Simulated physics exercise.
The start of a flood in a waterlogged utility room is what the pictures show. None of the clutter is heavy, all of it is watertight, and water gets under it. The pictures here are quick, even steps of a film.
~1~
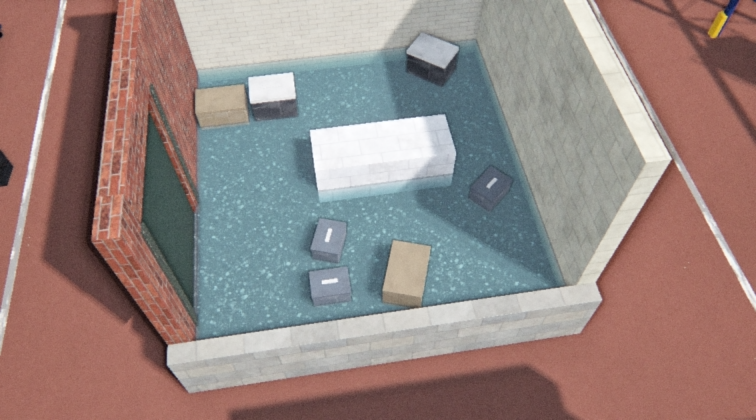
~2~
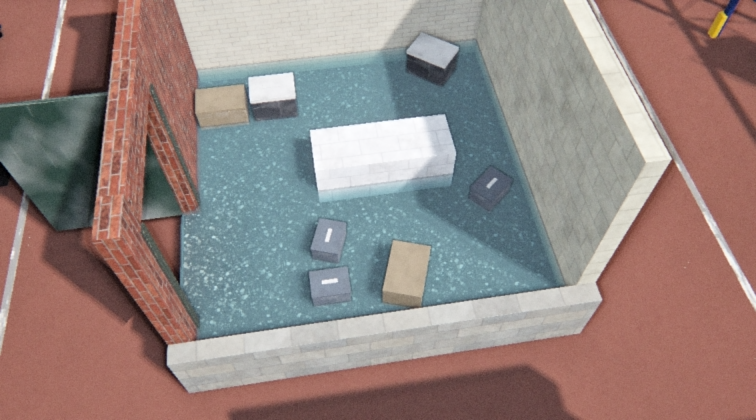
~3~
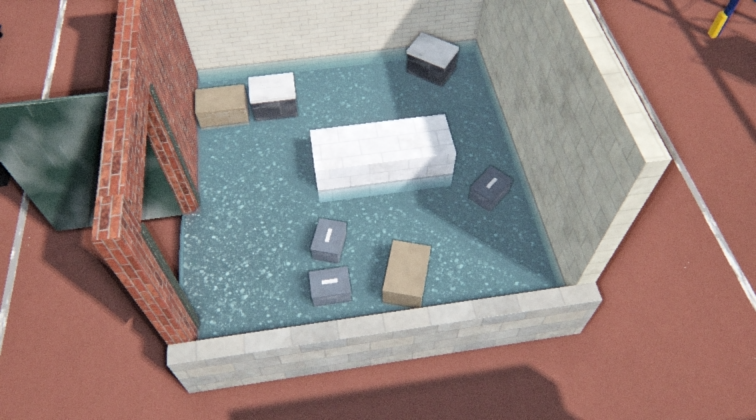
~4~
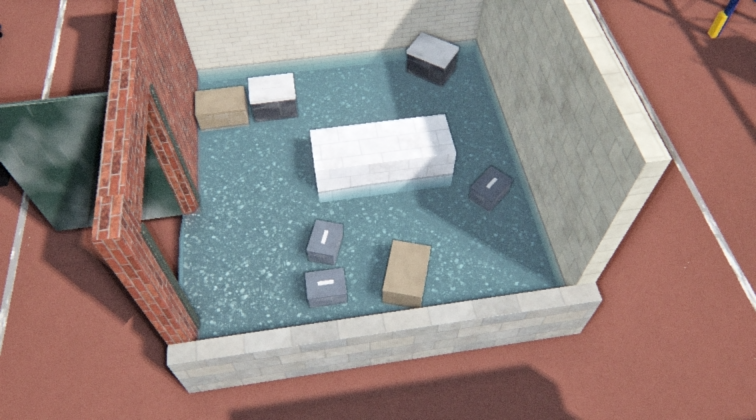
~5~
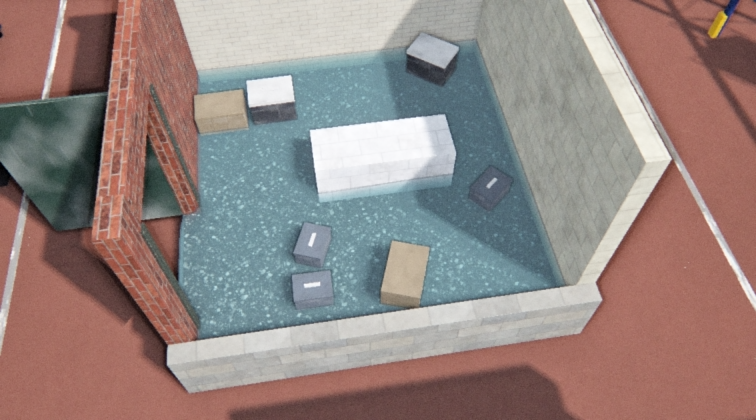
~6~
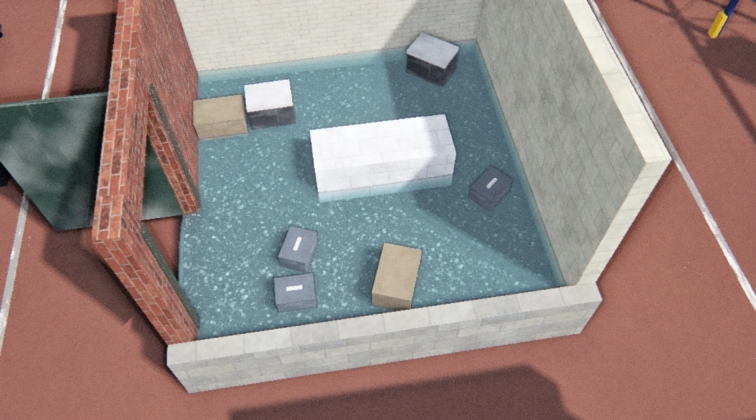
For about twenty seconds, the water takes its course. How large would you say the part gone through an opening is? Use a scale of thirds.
On that scale, two thirds or above.
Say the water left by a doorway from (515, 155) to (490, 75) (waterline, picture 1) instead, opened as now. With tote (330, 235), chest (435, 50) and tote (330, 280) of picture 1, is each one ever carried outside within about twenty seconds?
The three read no escape, escape and no escape, in that order.
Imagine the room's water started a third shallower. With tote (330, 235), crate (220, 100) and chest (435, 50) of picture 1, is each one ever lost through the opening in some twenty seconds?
In order, flushed away, flushed away and held back.
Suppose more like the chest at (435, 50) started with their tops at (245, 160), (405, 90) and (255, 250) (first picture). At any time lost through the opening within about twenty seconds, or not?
The first leaves, the second does not leave, and the third leaves.
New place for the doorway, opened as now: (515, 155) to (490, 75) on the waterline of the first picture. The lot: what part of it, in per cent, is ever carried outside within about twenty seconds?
Some 60 in a hundred.
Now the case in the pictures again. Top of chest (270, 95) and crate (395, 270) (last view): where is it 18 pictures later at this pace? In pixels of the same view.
Estimated positions: (247, 210); (187, 290).
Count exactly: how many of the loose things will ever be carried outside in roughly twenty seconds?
My tally gives 6.
A moment on, 0 of 7 are out; 7 afloat.
Next, 3 of 7 are out; 4 afloat.
Later, 5 of 7 are out; 2 afloat.
In the end, 6 of 7 are out; 1 afloat.
